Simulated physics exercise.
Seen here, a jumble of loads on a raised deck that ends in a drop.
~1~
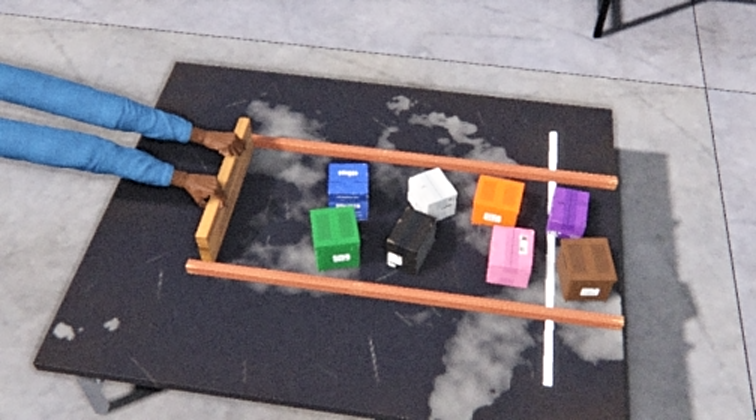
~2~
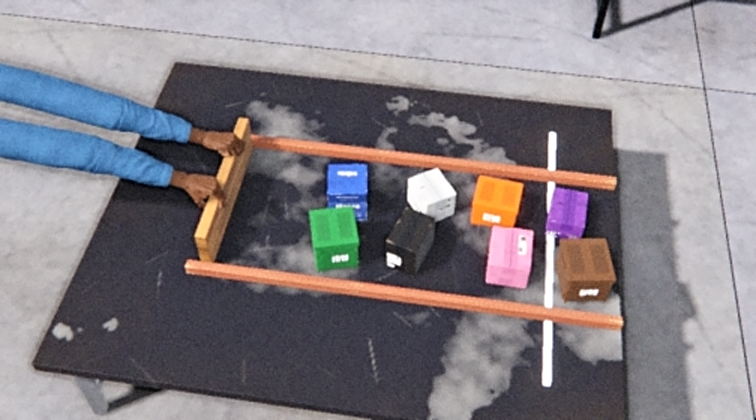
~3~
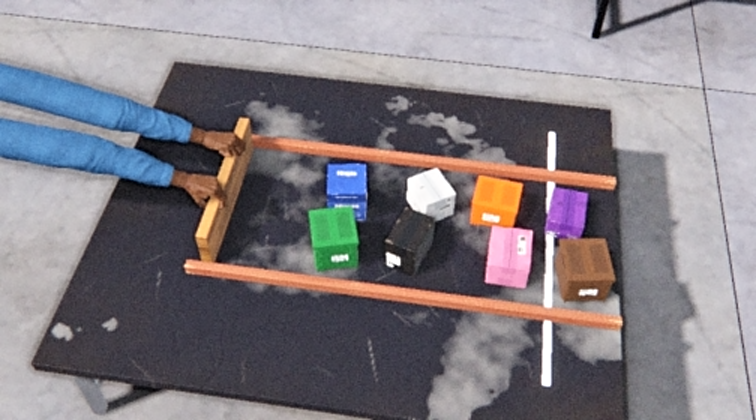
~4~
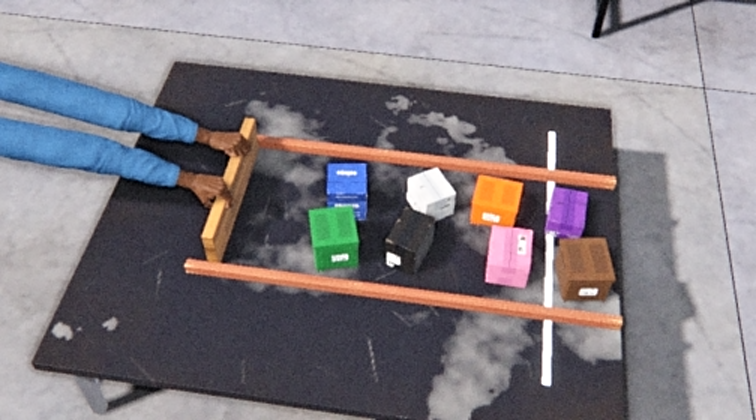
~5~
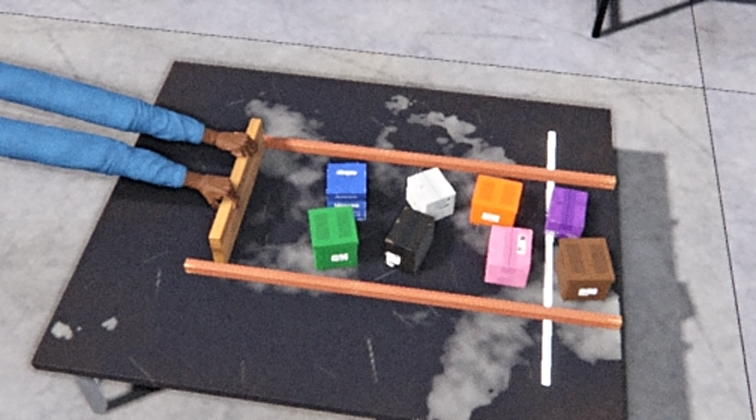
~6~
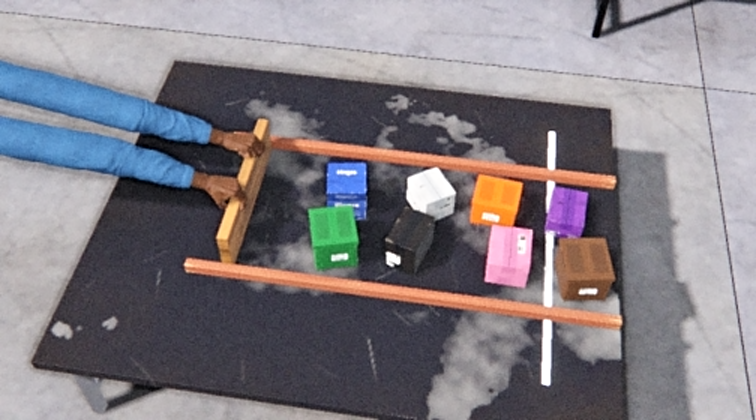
At the start, two hands hold a wooden plank at the left of a dark tabletop, between two long rails, with eight colored boxes scattered to its right near a white line. The hands then slide the plank slightly rightward, while the boxes stay still, untouched by it.
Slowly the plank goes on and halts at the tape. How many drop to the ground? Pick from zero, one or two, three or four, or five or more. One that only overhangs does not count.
The number that fall off is three or four.
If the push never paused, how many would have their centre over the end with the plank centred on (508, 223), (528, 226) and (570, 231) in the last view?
Past the end: 2, 4 and 6.
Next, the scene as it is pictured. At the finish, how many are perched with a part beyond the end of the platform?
That would be 2.
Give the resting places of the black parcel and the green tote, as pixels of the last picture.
The black parcel stops around (615, 264); the green tote around (576, 274).
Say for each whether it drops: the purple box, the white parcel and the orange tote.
The purple box goes over; the white parcel remains up; the orange tote drops off.
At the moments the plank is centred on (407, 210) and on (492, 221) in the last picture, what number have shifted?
5 and 8.
A little later, none off yet; brown tote at rest near (583, 270); purple box at rest near (566, 213); pink parcel at rest near (509, 256).
Next, none off yet; brown tote shifted about its own width near (632, 280); purple box tilted a little near (628, 220); pink parcel shifted about its own width near (586, 264).
When it is over, the number that fall off is three or four; down, orange tote, pink parcel, purple box and brown tote.
